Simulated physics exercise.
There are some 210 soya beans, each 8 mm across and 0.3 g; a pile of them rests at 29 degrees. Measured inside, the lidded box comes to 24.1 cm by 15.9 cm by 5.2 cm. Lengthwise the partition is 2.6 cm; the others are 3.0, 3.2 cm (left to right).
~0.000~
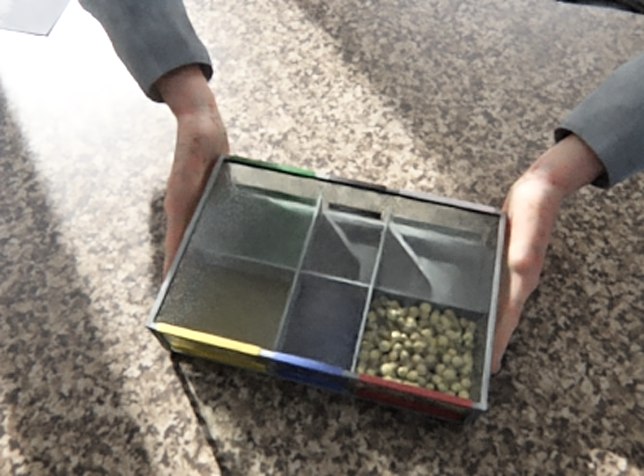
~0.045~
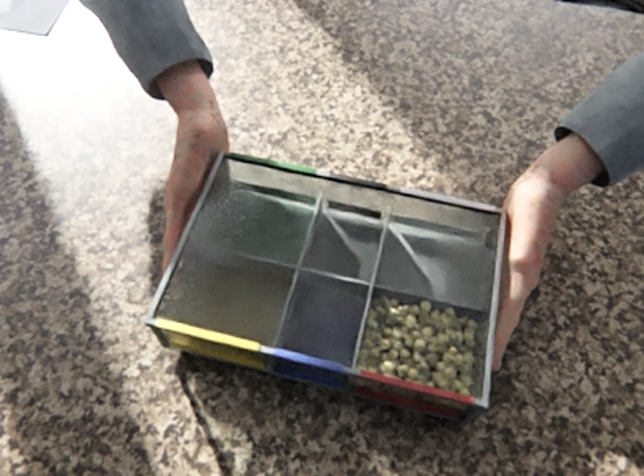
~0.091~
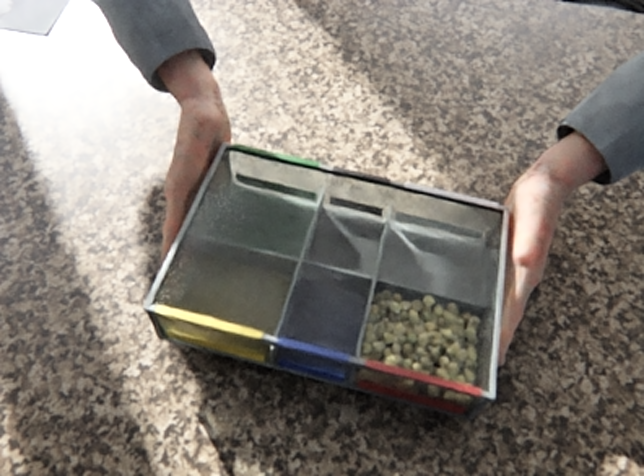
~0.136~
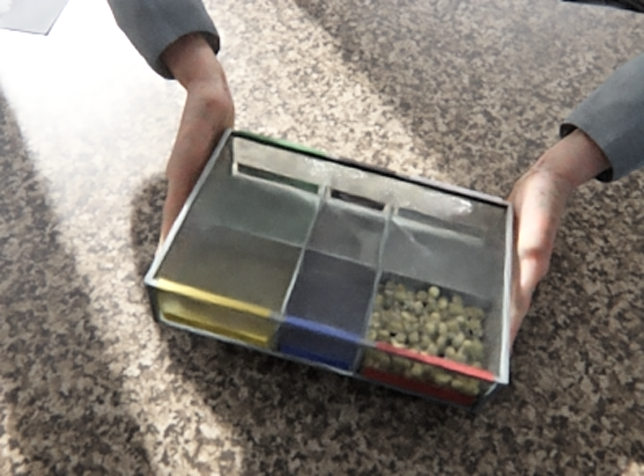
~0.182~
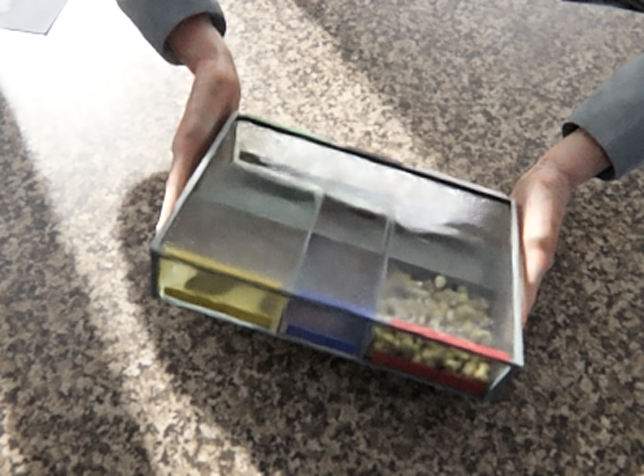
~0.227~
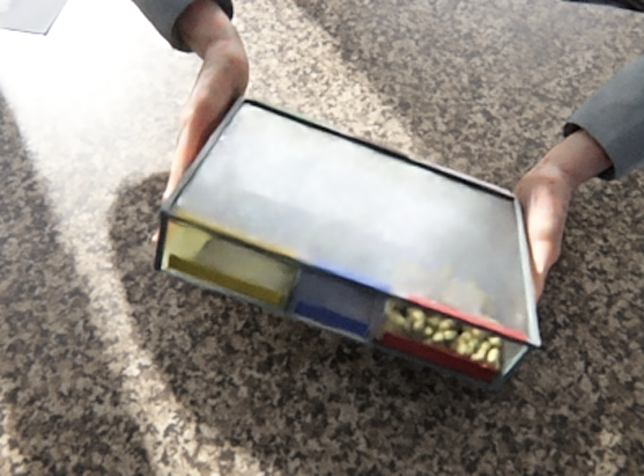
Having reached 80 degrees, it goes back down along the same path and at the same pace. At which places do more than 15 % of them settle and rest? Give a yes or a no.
Red - yes; blue - no; green - no; yellow - no; white - yes; black - no.
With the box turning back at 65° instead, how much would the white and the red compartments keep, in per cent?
White 30 %, red 70 %.
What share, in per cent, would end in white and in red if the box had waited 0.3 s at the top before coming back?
In per cent: White 70; red 30.
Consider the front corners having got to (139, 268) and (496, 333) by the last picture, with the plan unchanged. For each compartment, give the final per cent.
Result - red: 35 %; blue: 0 %; green: 5 %; yellow: 0 %; white: 40 %; black: 20 %.
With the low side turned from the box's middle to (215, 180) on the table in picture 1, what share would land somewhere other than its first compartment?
That would be close to 75 per cent.
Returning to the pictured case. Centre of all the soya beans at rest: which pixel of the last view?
(449, 287) or so.
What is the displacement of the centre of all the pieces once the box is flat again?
Around 6.5 centimetres, start to finish.
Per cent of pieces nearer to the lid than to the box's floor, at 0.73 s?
Close to 50 in a hundred.
Then, at 0.73 s, tilt 78 degrees; red 70 %, white 30 %.
Then, at 1.07 s, tilt 32 degrees; red 35 %, white 65 %.
Then, at 1.50 s, tilt 0 degrees; red 35 %, white 65 %.
By 1.9 s all is still; red 35 %, blue 0 %, green 0 %, yellow 0 %, white 65 %, black 0 %.
